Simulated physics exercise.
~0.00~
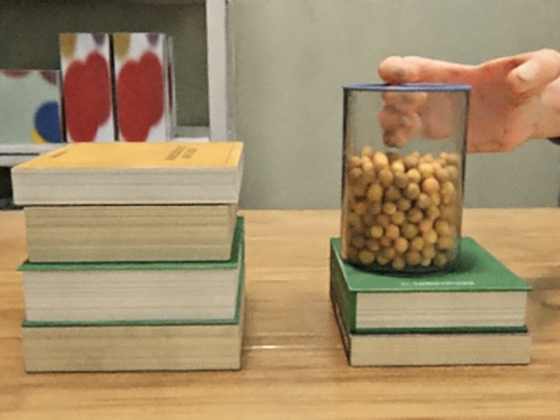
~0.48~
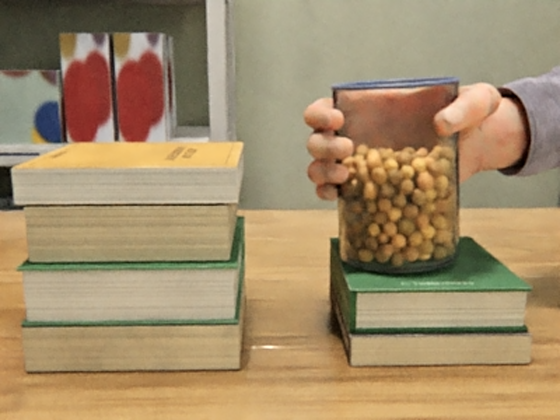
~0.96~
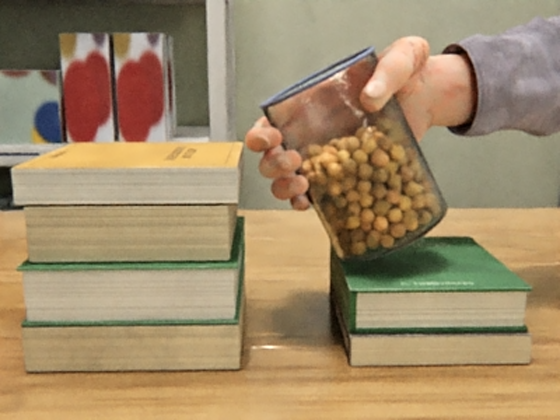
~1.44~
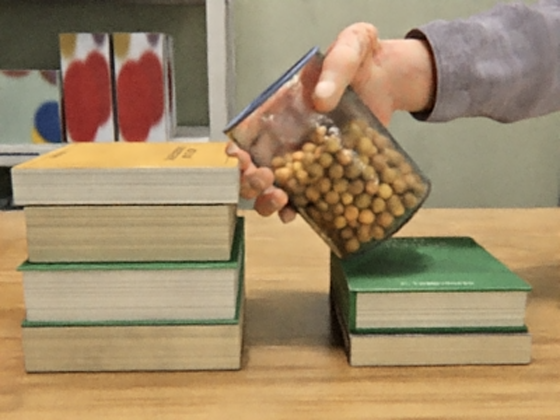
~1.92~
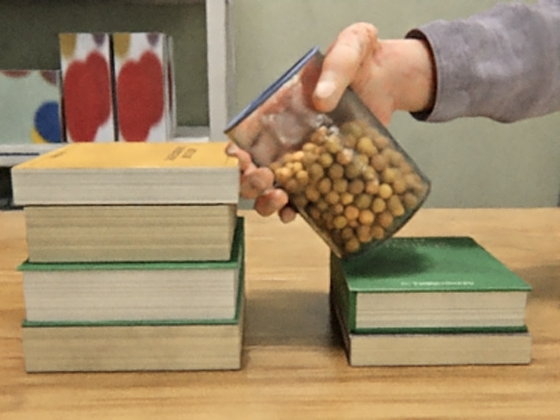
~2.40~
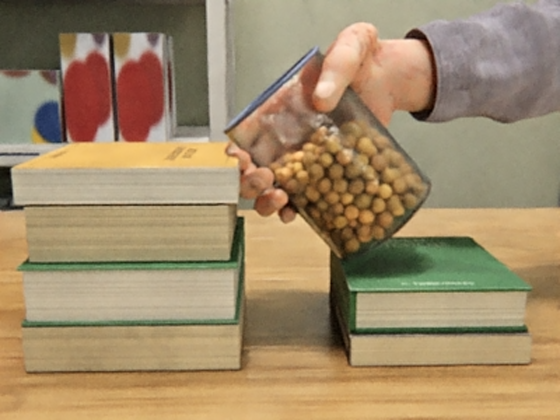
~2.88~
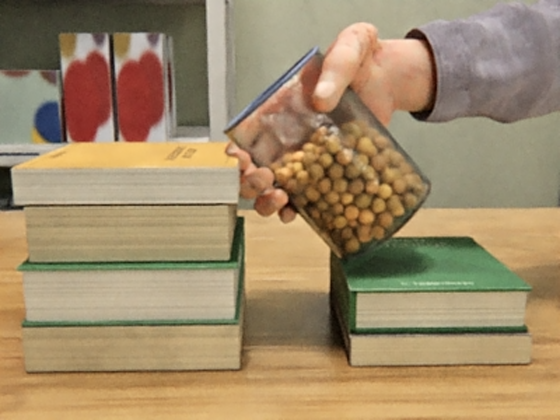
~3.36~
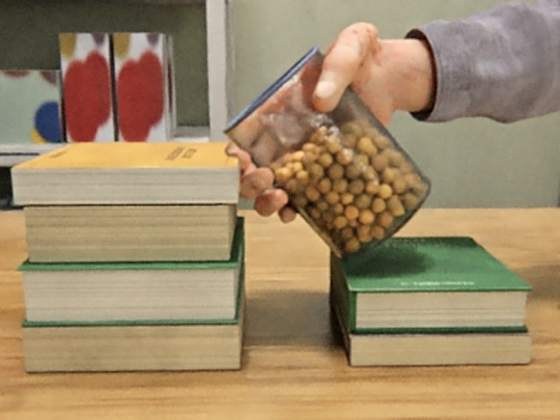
We see a hand grip a clear container of round tan beads standing on two books, lift it leftward and tilt it toward a taller book stack. It ends held still, leaning with its rim at the stack's top edge, the beads still inside.
